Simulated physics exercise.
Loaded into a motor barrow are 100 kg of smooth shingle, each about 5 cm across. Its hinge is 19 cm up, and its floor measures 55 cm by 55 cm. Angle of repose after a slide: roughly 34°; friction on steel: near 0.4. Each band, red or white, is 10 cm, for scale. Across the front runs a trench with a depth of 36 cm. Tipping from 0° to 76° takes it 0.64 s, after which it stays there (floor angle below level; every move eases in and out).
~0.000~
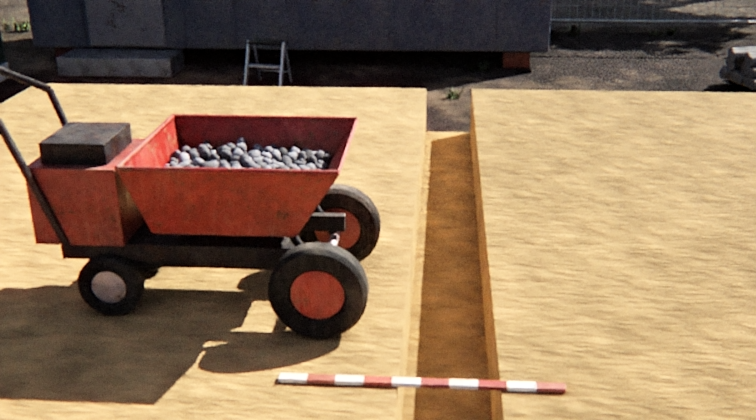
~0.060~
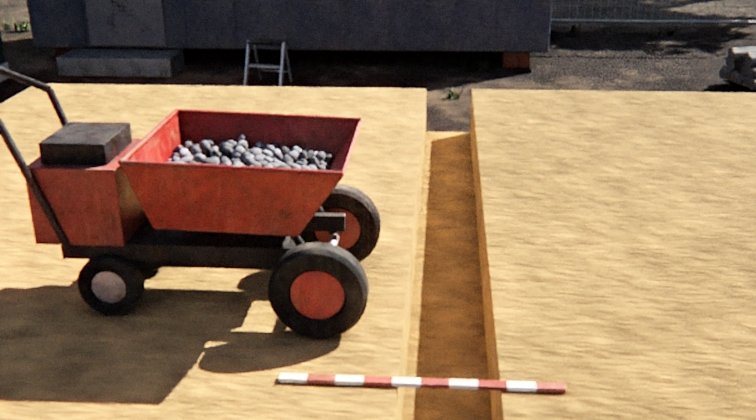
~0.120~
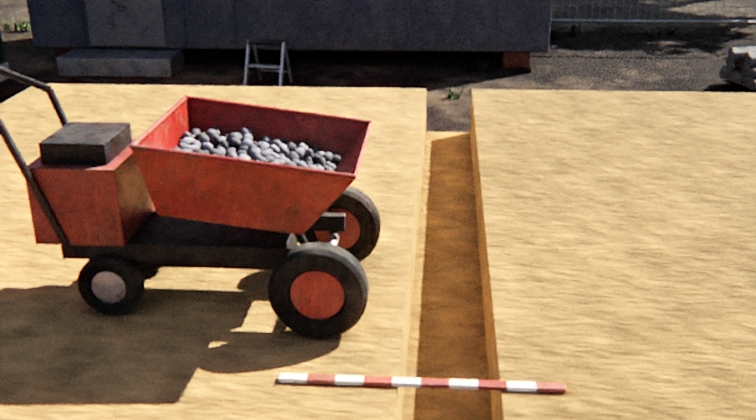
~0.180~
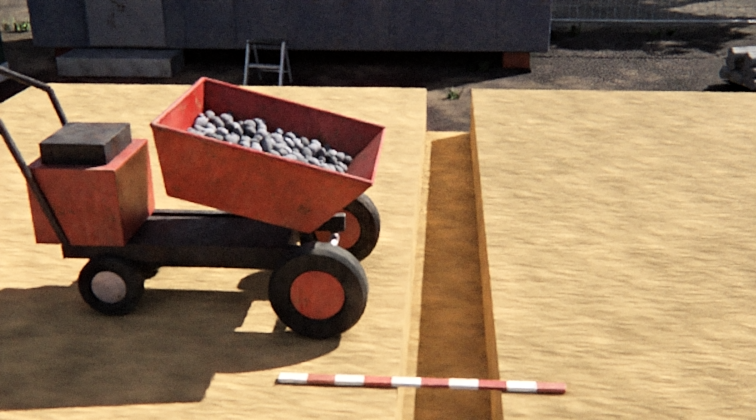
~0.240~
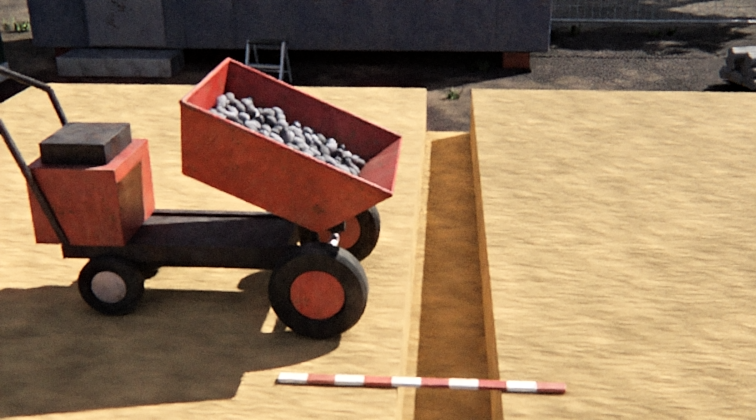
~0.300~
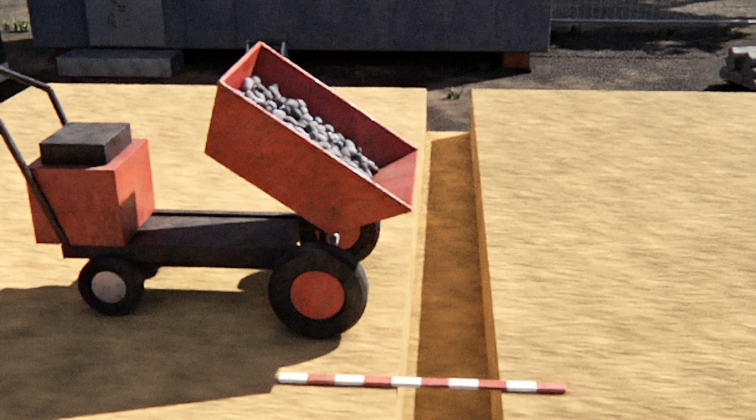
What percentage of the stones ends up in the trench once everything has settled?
About 31 per cent.
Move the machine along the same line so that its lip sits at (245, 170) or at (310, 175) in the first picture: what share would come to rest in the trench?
About 95 per cent first, then about 55 per cent.
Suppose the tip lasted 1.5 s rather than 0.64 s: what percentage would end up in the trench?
It would be near 45 per cent.
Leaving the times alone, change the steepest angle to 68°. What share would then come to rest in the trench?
Then close to 35 per cent.
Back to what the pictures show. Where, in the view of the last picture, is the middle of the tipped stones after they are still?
Resting centre: About (545, 301).
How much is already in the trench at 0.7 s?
At that moment: Approx. 10 %.
After 0.5 s the floor is at 64°; 100 % in the skip; the foremost stones are at (416, 218).
After 0.7 s the floor is at 76°; 68 % in the skip, 12 % in the trench, 20 % past the trench; the foremost stones are at (538, 309).
After 1.1 s the floor is at 76°; 9 % in the skip, 22 % in the trench, 69 % past the trench; the foremost stones are at (754, 310).
After 3.0 s the floor is at 76°; 0 % in the skip, 31 % in the trench, 69 % past the trench; the foremost stones are past the picture's edge.
